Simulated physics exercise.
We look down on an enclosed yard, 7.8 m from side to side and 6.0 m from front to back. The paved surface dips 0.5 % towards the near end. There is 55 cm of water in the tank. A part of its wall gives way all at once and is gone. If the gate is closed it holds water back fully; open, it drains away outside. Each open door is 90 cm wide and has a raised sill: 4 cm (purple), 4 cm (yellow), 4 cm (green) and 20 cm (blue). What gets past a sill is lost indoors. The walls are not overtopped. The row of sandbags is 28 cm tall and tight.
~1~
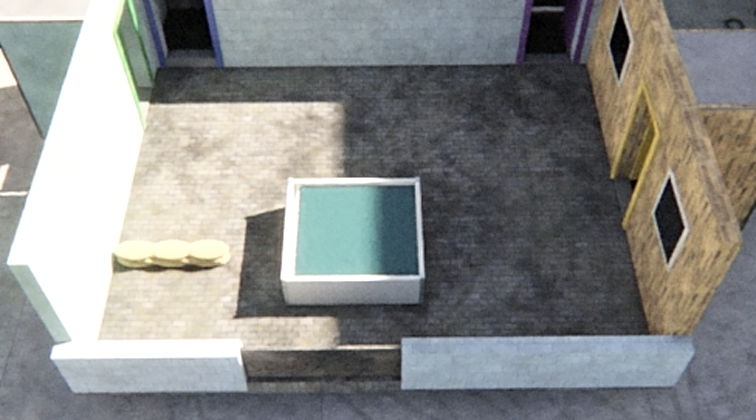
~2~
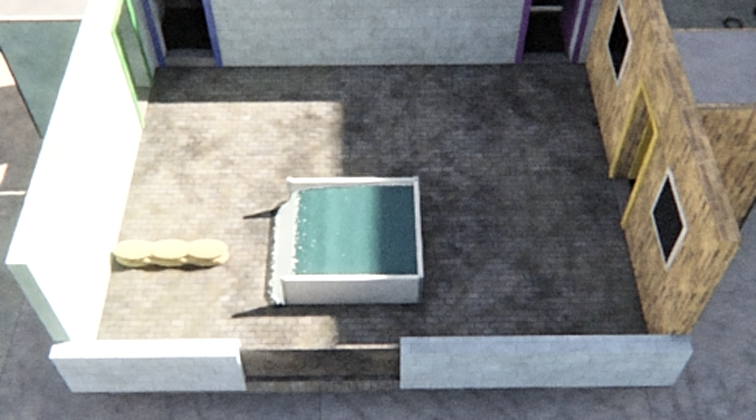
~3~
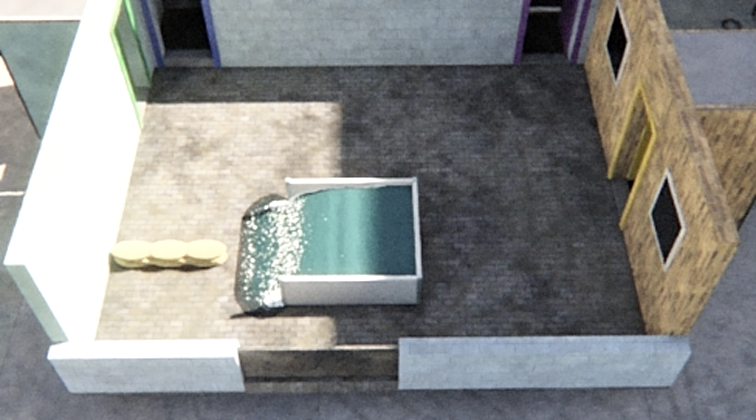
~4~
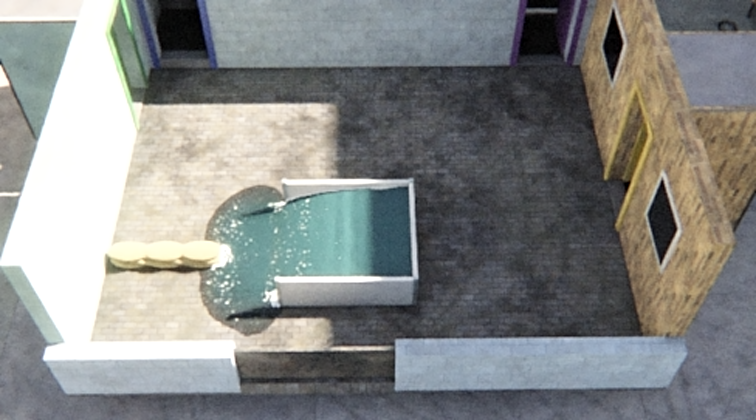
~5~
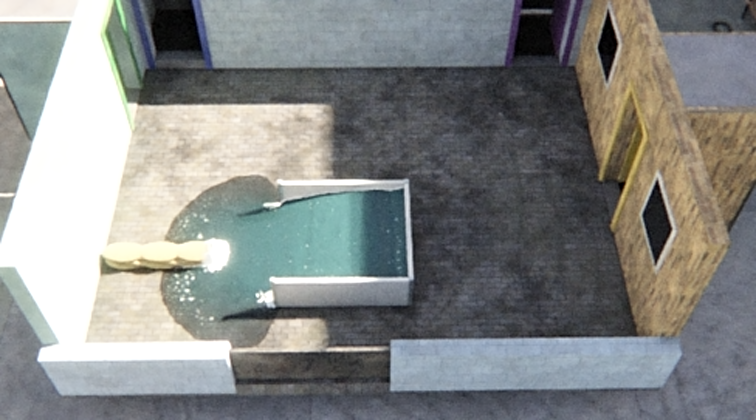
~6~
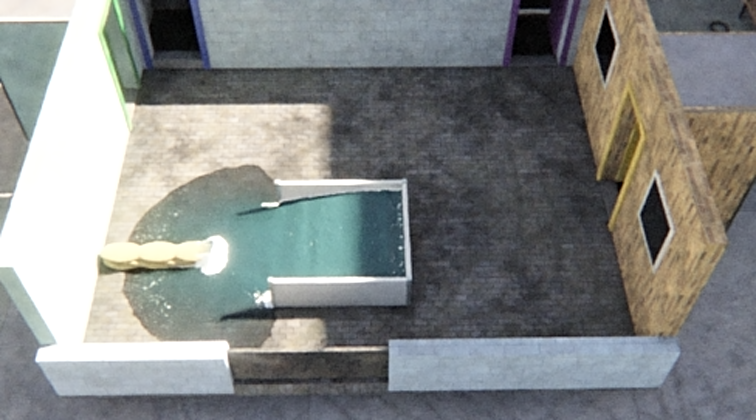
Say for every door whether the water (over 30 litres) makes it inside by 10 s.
Door by door: At the purple door it keeps below the limit; at the yellow door it stays under the limit; at the green door it exceeds the limit; at the blue door it stays under the limit.
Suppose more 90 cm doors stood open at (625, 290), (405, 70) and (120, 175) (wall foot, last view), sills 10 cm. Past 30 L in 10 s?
In that order: Not over, under, past it.
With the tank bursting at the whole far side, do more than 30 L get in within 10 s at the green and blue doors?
Then: Green past it, blue below.
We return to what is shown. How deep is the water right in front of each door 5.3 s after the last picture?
Depths in cm: Purple 0, yellow 0, green 9, blue 8.
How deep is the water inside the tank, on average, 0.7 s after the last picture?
Roughly 28 cm on average.
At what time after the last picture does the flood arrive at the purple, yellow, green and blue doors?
Purple 6.5 s, yellow 7.5 s, green 1.2 s, blue 1.8 s.
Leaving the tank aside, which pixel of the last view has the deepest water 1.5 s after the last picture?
Near (77, 371).
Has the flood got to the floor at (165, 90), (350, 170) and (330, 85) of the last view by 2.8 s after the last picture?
In that order: Under water, still dry, not reached.
Then, 0.7 s after the last picture water covers 20 % of the floor and is deepest (35 cm) near (222, 260); purple door not reached, yellow door not reached, green door not reached, blue door not reached.
Then, 1.5 s after the last picture water covers 25 % of the floor and is deepest (34 cm) near (77, 371); purple door not reached, yellow door not reached, green door 7 cm at the sill, 0 L in, blue door not reached.
Then, 2.8 s after the last picture water covers 30 % of the floor and is deepest (22 cm) near (154, 70); purple door not reached, yellow door not reached, green door 8 cm at the sill, 10 L in, blue door 20 cm at the sill, 0 L in.
Then, 5.3 s after the last picture water covers 60 % of the floor and is deepest (11 cm) near (132, 292); purple door not reached, yellow door not reached, green door 9 cm at the sill, 39 L in, blue door 8 cm at the sill, 1 L in.
Then, 9.3 s after the last picture water covers 90 % of the floor and is deepest (8 cm) near (223, 250); purple door 3 cm at the sill, 0 L in, yellow door 3 cm at the sill, 0 L in, green door 5 cm at the sill, 67 L in, blue door 4 cm at the sill, 1 L in.
